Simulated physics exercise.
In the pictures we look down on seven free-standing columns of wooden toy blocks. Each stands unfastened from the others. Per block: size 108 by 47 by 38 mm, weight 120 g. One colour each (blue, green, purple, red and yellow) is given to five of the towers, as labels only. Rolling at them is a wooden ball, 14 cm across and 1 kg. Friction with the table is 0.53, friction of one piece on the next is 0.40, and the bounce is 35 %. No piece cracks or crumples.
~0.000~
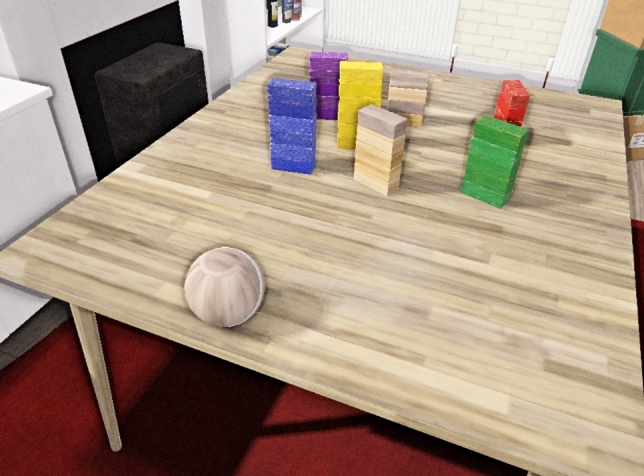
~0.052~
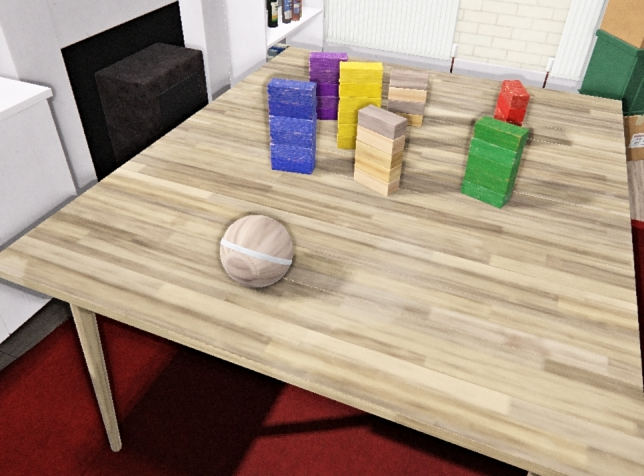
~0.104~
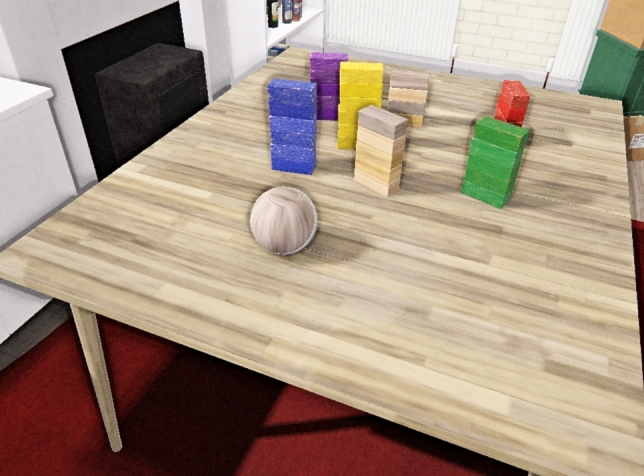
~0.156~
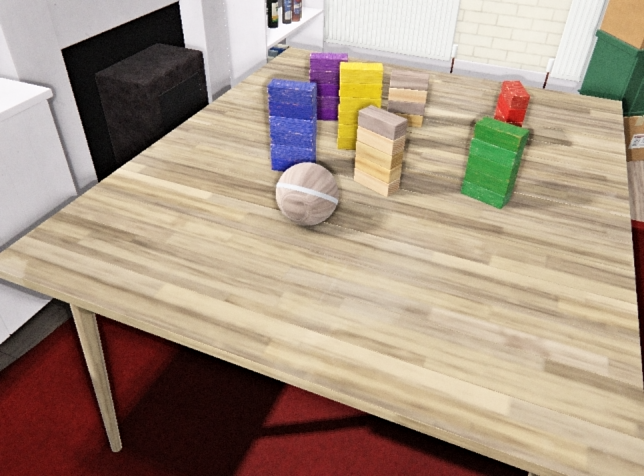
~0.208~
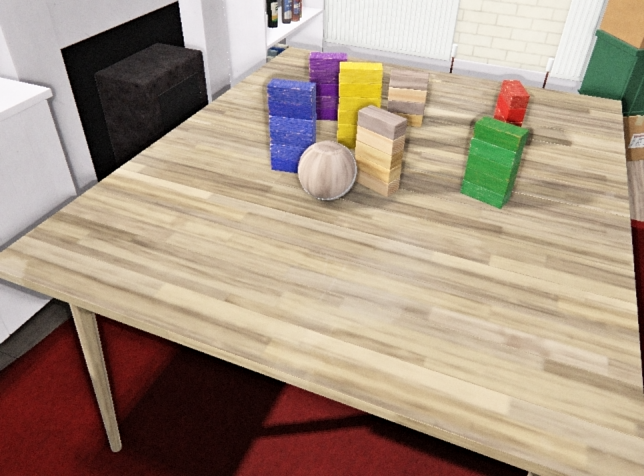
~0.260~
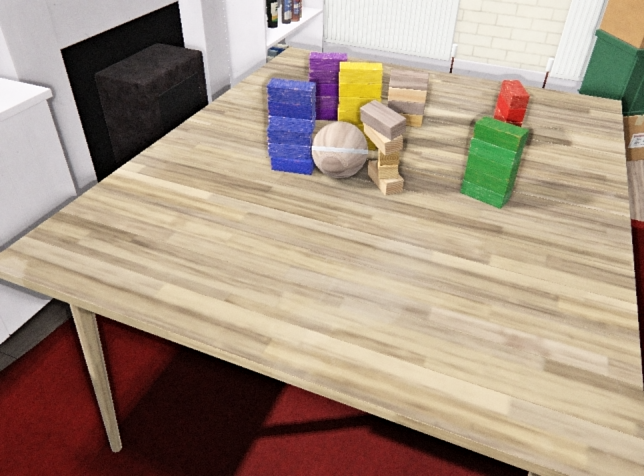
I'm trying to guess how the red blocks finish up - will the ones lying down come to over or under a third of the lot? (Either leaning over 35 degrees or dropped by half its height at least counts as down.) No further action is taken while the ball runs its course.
I'd say under a third.
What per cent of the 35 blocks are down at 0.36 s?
0 per cent at that moment.
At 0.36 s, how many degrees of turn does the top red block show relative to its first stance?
I'd put it at roughly 0 degrees away from its starting angle.
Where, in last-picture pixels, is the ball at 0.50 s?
About (367, 121).
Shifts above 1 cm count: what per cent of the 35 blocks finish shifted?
It is 45 per cent.
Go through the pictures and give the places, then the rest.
In the first frame (we follow the side turned to the camera), ball (225, 287) 49 cm from contact, 2.1 m/s; top red block (516, 87); top blue block (289, 95); no piece has moved.
The second frame shows ball (257, 251) 38 cm from contact, 2.1 m/s; top red block (516, 87).
The third frame shows ball (284, 221) 27 cm from contact, 2.1 m/s; top red block (517, 88).
The fourth frame shows ball (307, 194) 16 cm from contact, 2.1 m/s; top red block (516, 88).
The fifth frame shows ball (327, 171) 46 mm from contact, 2.1 m/s; top red block (516, 88).
The sixth frame shows ball (340, 150) after contact, 1.5 m/s; top red block (516, 88); top blue block (289, 96); steepest lean 13°, the block at (383, 113); 7 stirred so far.
Around 0.36 s, ball still moving; none of the 4 red blocks down (0 of 35 in all colours); top red block unmoved; top yellow block tipped 17°.
Around 0.50 s, ball still moving; none of the 4 red blocks down (7 of 35 in all colours); top red block unmoved; top yellow block upside down.
Around 0.74 s, ball still moving; none of the 4 red blocks down (8 of 35 in all colours); top red block unmoved; top yellow block upside down.
Finally (2.3 s), ball rolling away; none of the 4 red blocks down (8 of 35 in all colours); top red block unmoved; top yellow block upside down. That is 0 per cent. Seen by the last camera, middles, top red block near (514, 94), top yellow block near (323, 157).
